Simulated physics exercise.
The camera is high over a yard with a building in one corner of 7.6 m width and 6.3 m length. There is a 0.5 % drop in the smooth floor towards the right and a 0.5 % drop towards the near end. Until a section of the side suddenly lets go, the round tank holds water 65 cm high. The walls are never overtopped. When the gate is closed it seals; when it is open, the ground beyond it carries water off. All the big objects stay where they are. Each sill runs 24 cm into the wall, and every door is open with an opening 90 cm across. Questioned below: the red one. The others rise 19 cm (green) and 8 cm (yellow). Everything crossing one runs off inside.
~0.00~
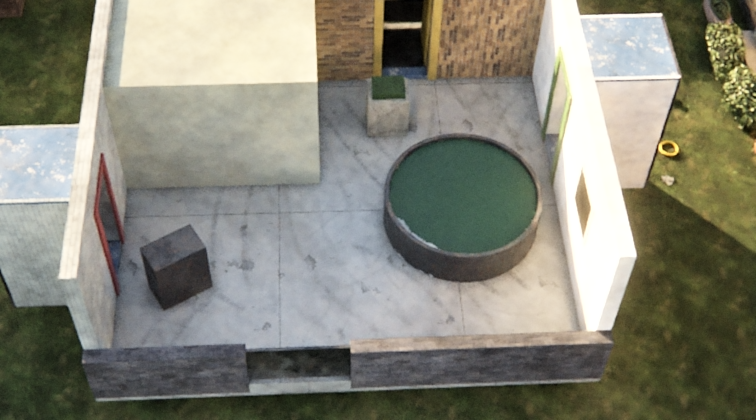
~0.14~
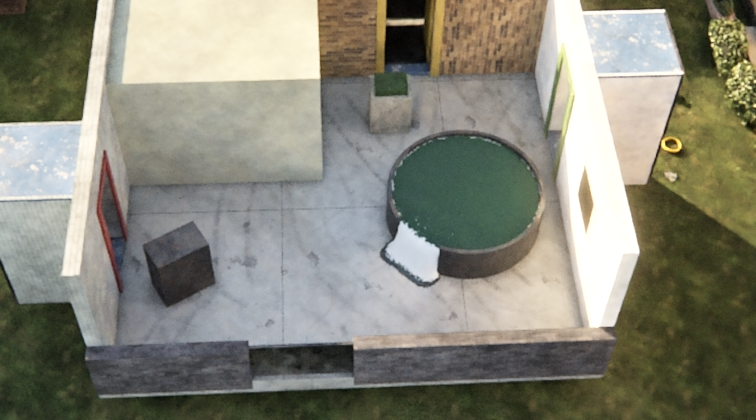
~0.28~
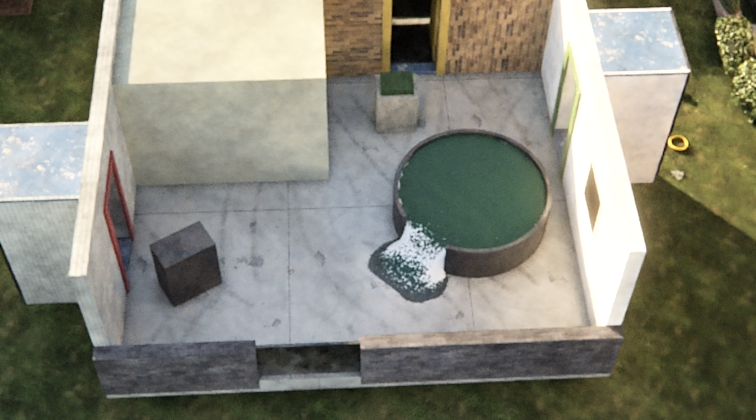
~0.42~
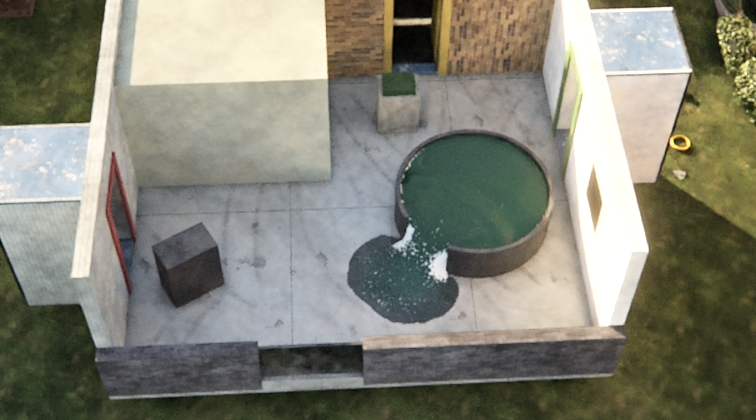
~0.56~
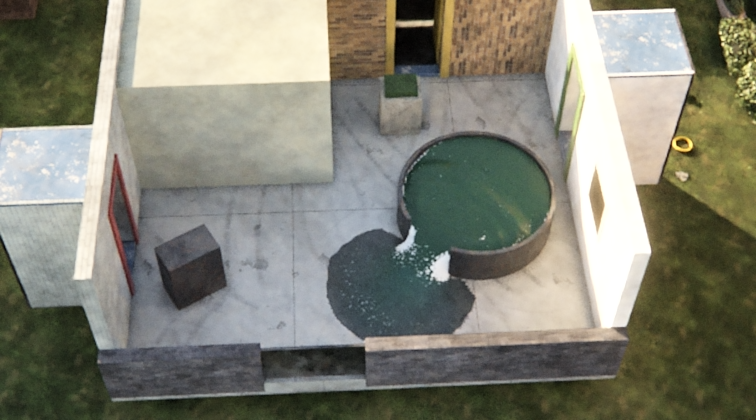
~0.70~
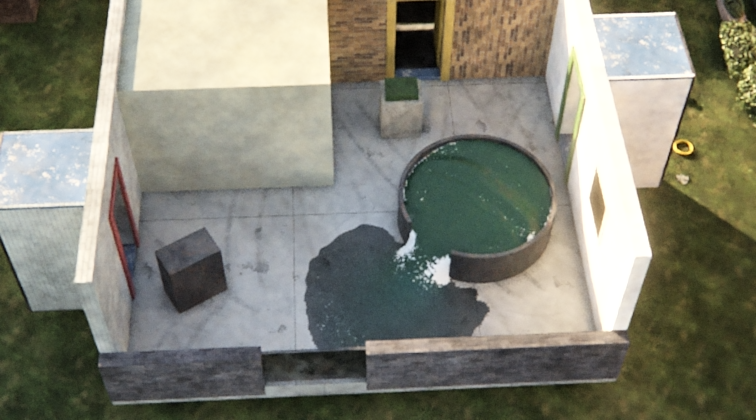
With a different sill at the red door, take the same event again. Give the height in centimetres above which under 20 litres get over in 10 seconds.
9.5 cm.
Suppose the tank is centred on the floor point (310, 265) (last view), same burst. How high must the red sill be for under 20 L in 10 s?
That setup calls for roughly 16 cm.
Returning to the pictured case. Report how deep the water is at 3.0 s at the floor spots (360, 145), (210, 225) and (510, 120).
Going through the spots in order gives 0, 2 and 0 centimetres.
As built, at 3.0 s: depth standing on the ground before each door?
Depths, in cm - green: 0, yellow: 0, red: 6.
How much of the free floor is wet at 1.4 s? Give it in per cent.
Some 25 per cent is wet.
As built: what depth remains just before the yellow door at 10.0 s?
About 1.0 centimetres.
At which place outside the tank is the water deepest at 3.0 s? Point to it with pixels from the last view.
At about pixel (149, 378).
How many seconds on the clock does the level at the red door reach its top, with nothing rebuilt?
Peak time: About 4.5 s.
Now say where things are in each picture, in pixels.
Still water, 65 cm deep, in the round tank at (463, 196); the red door at (110, 230) is dry, in the first frame.
Water pours out at (416, 252) and has run 0.4 m, to (387, 257); about 8 cm deep outside, 65 cm at the back, in the second frame.
Water pours out at (423, 252) and has run 0.8 m, to (407, 295); about 10 cm deep outside, 65 cm at the back, in the third frame.
The gap is at (425, 252), the front 1.3 m out at (362, 294); the back of the round tank holds 65 cm, in the fourth frame.
Water pours out at (427, 254) and has run 1.8 m, to (344, 318); about 5 cm deep outside, 65 cm at the back, in the fifth frame.
Water pours out at (428, 257) and has run 2.4 m, to a hidden place; about 4 cm deep outside, 65 cm at the back; the red door at (125, 234), 4.9 m from the gap, is still 3.0 m from the nearest water, in the sixth frame.
After 1.4 s water covers 25 % of the floor, deepest (34 cm) near (424, 273); it has not reached the red door.
After 3.0 s water covers 50 % of the floor, deepest (40 cm) near (149, 378); 6 cm at the red door, 0 litres in over its 12 cm sill.
After 10.0 s water covers 90 % of the floor, deepest (16 cm) near (388, 368); 11 cm at the red door, 7 litres in over its 12 cm sill.
At the red door as built, the water arrived by 2.7 s and peaked near 15 cm at 4.4 s.
Run again over the same 10 s with other heights there, 31 litres in over 8.5 cm, 9 litres over 11.5 cm. The limit of 20 litres is kept from about 9.5 cm up.
